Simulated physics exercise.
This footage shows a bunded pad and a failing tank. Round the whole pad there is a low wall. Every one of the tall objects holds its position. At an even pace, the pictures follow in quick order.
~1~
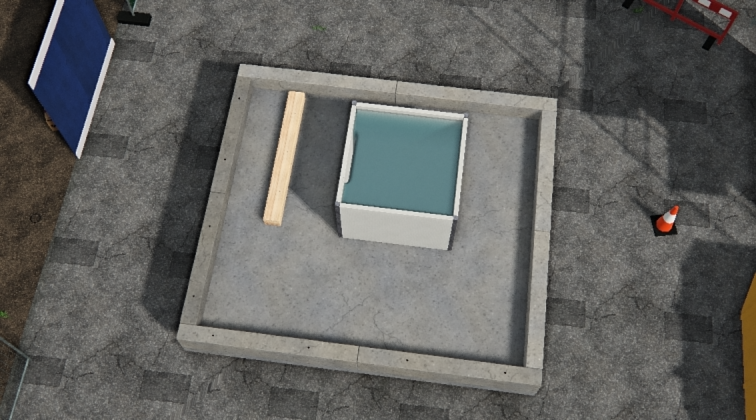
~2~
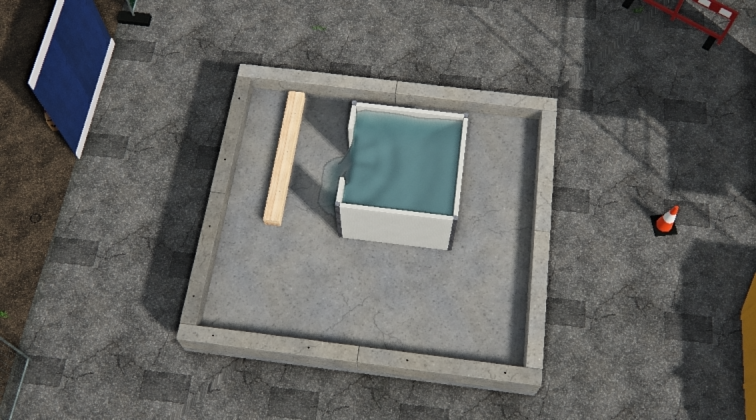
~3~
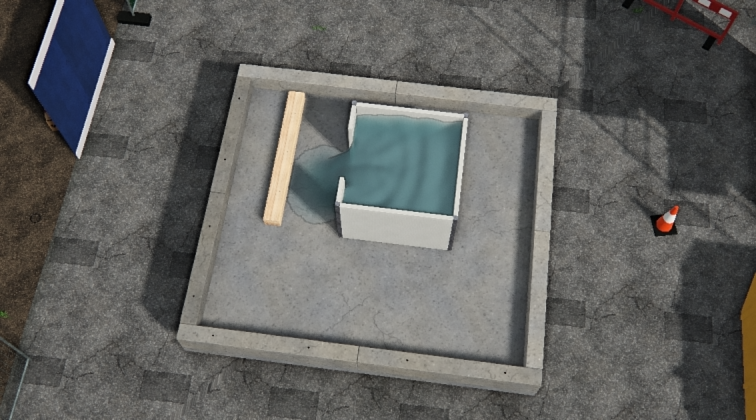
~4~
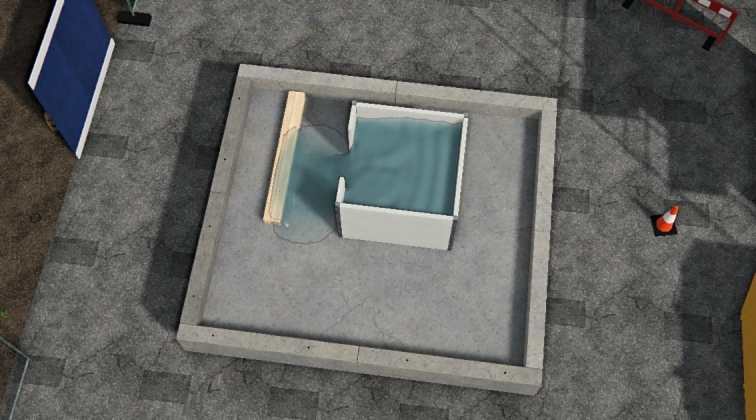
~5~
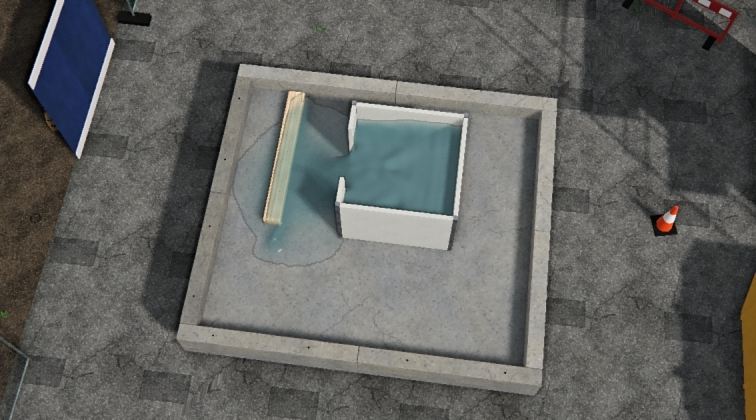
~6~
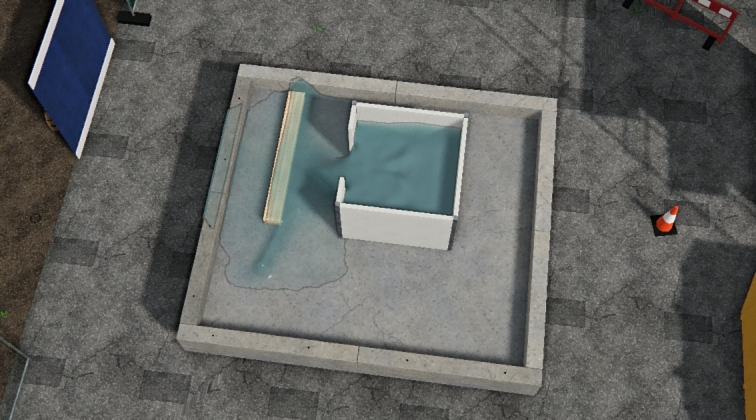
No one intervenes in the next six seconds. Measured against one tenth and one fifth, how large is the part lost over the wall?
The part lost over the wall is smaller than one tenth.
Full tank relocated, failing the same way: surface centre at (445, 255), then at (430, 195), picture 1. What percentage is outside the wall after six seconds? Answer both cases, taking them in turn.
In turn 8 and 6 per cent.
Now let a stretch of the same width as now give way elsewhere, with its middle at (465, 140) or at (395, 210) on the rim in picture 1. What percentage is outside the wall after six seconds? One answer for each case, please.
About 18 and 10 per cent.
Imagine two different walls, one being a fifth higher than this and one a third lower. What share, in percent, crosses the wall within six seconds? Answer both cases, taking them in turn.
I'd put the first at around 2 percent and the second at around 18 percent.
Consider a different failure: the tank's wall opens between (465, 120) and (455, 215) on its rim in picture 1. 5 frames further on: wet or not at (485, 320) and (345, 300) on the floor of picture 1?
As listed: Awash, no water.
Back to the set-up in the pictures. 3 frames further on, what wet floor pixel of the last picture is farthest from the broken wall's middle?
Close to (201, 330).
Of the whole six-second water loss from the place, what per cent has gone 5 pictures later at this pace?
It comes to around 20 per cent.
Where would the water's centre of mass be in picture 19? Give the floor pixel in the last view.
The spot I would choose is (339, 201).
A moment on, water covers 40 % of the floor; the low wall has let 1 % over.
Next, water covers 45 % of the floor; the low wall has let 1 % over.
Then, water covers 60 % of the floor; the low wall has let 5 % over.
Later, water covers 80 % of the floor; the low wall has let 6 % over.
In the end, water covers 80 % of the floor; the low wall has let 6 % over.
